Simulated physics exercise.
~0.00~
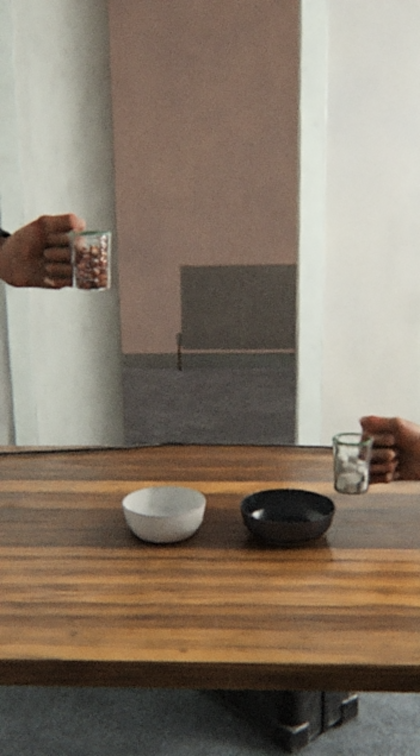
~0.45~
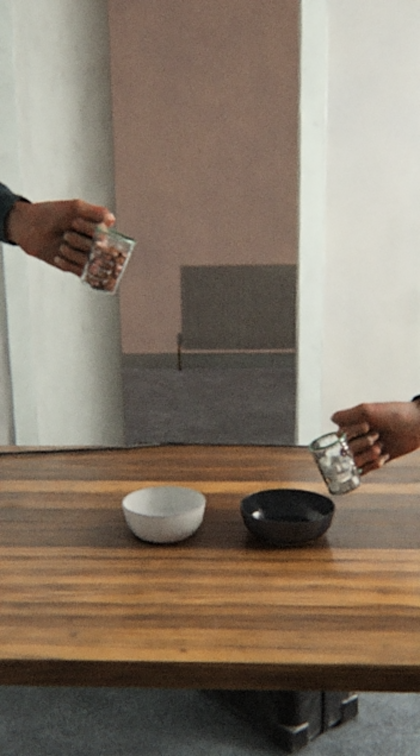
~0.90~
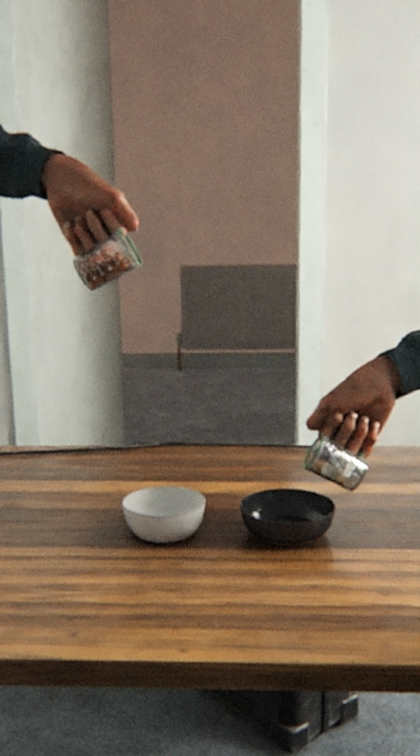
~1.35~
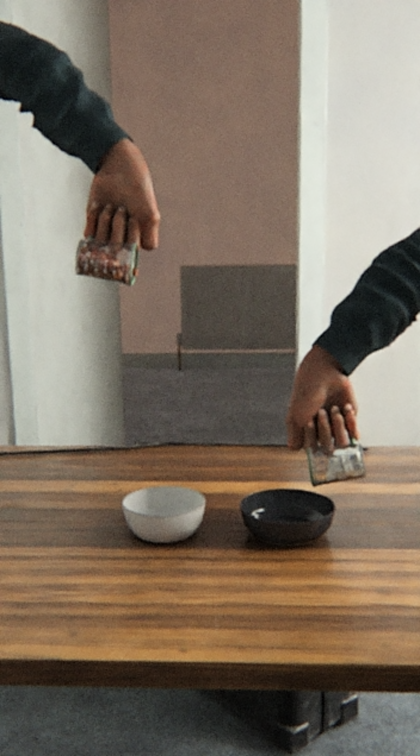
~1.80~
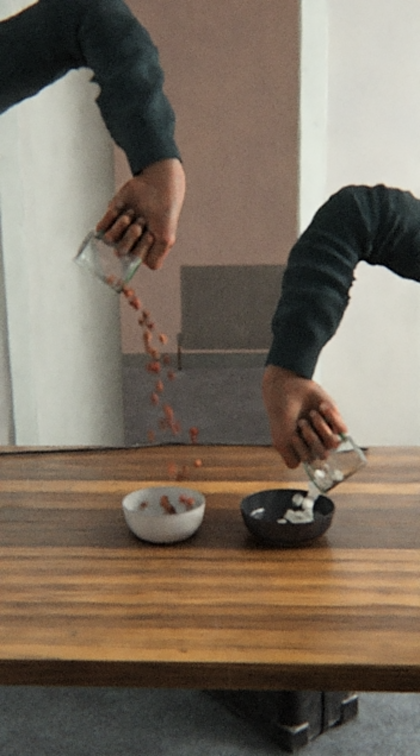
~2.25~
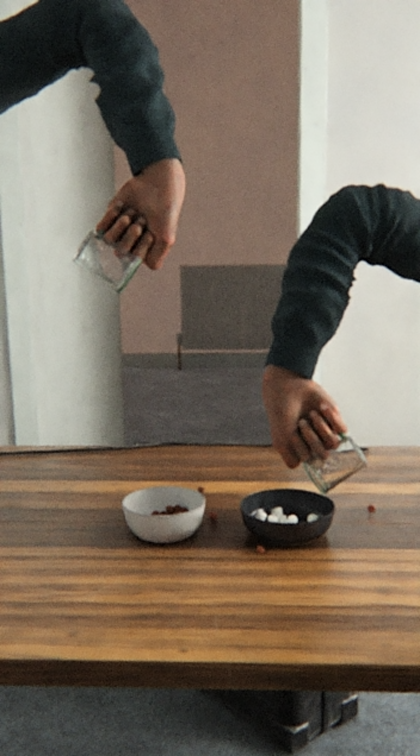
Two hands tilt small glasses over bowls on a wooden table, the left one held higher, and tip them upside down. Reddish-brown pieces fall mostly into the white bowl, with a few scattering on the table, while the white pieces all land in the black bowl.
